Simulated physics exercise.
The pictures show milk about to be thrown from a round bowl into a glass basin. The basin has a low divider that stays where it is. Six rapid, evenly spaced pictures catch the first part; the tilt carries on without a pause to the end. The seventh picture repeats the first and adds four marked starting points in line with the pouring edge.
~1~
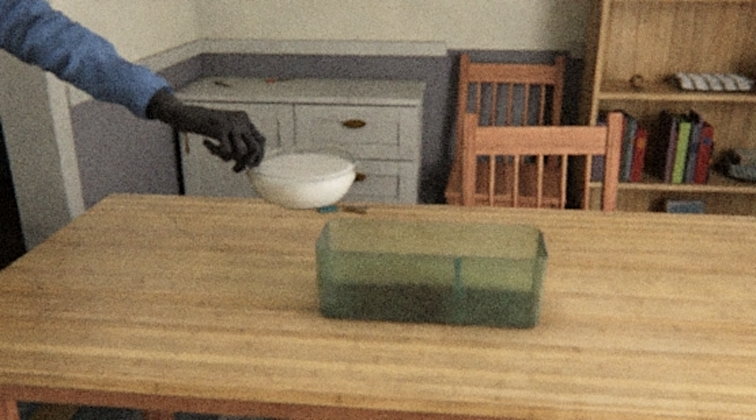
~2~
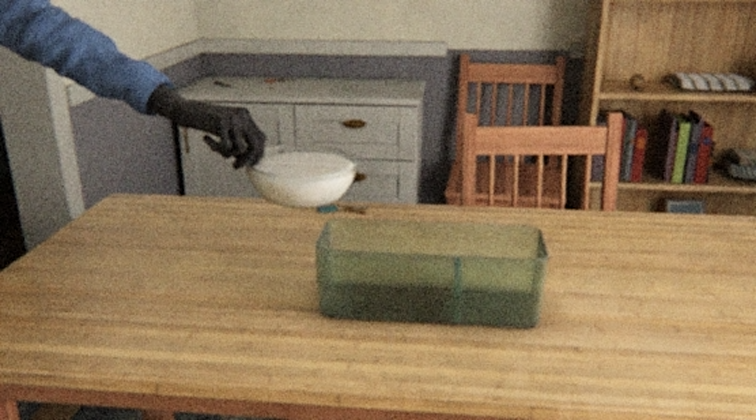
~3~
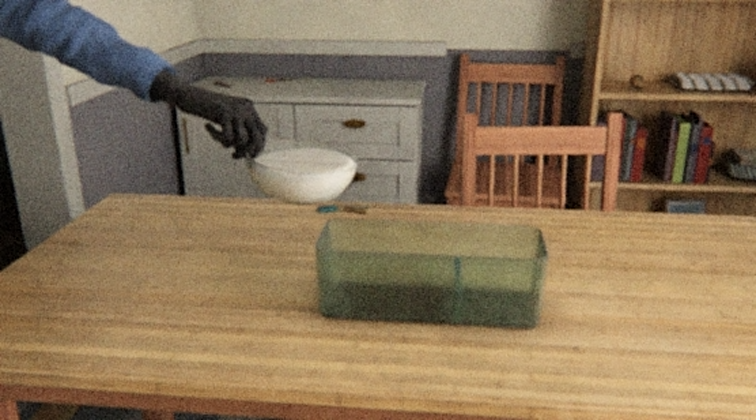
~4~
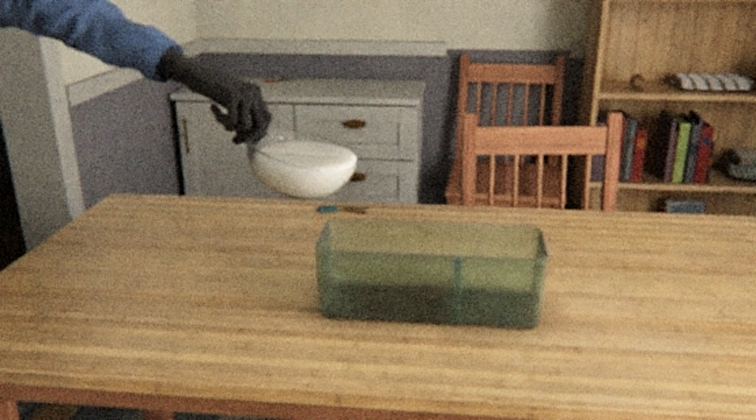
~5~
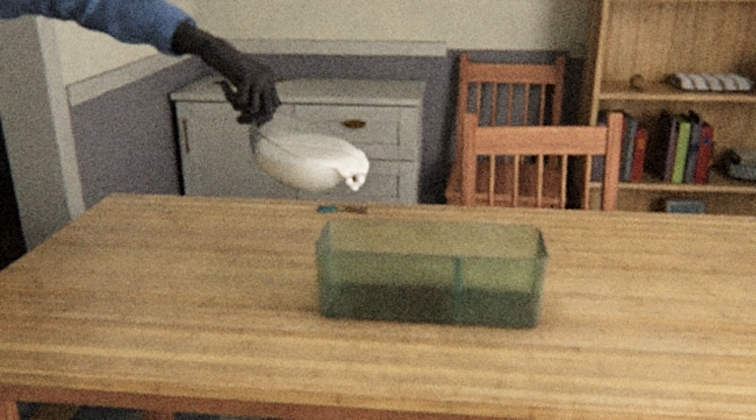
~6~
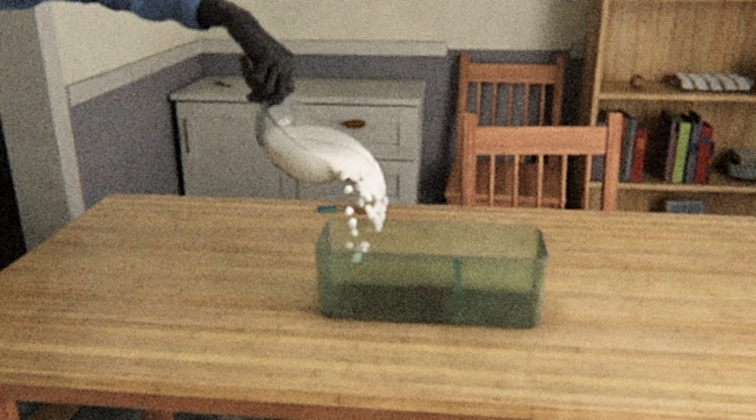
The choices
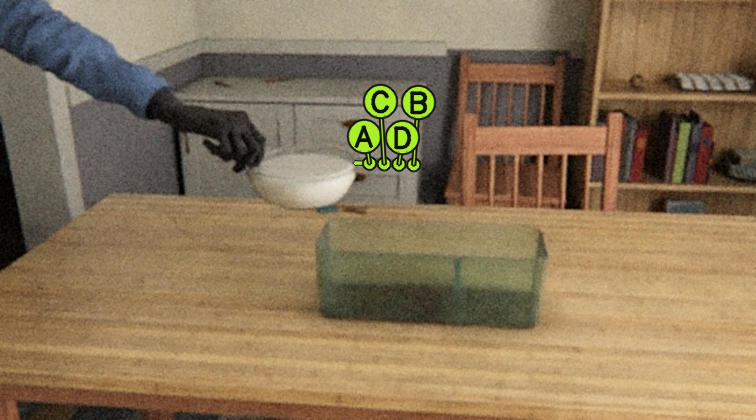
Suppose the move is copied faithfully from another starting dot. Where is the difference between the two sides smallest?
I would pick spot C.
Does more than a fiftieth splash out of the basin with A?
Yes, it does.
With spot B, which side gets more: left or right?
More ends on the right.
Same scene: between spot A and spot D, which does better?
Spot D.
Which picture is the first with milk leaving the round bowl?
In picture 4.
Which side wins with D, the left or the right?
More ends on the right.
In lime, A at (369, 163); B at (413, 164); C at (384, 163); D at (398, 164).
Choosing A, about 81 % ends left of the wall and 14 % right of it; 5 % is lost outside.
Choosing B, about 14 % ends left of the wall and 82 % right of it; 4 % is lost outside.
Choosing C, about 48 % ends left of the wall and 48 % right of it; 5 % is lost outside.
Choosing D, about 27 % ends left of the wall and 69 % right of it; 4 % is lost outside.
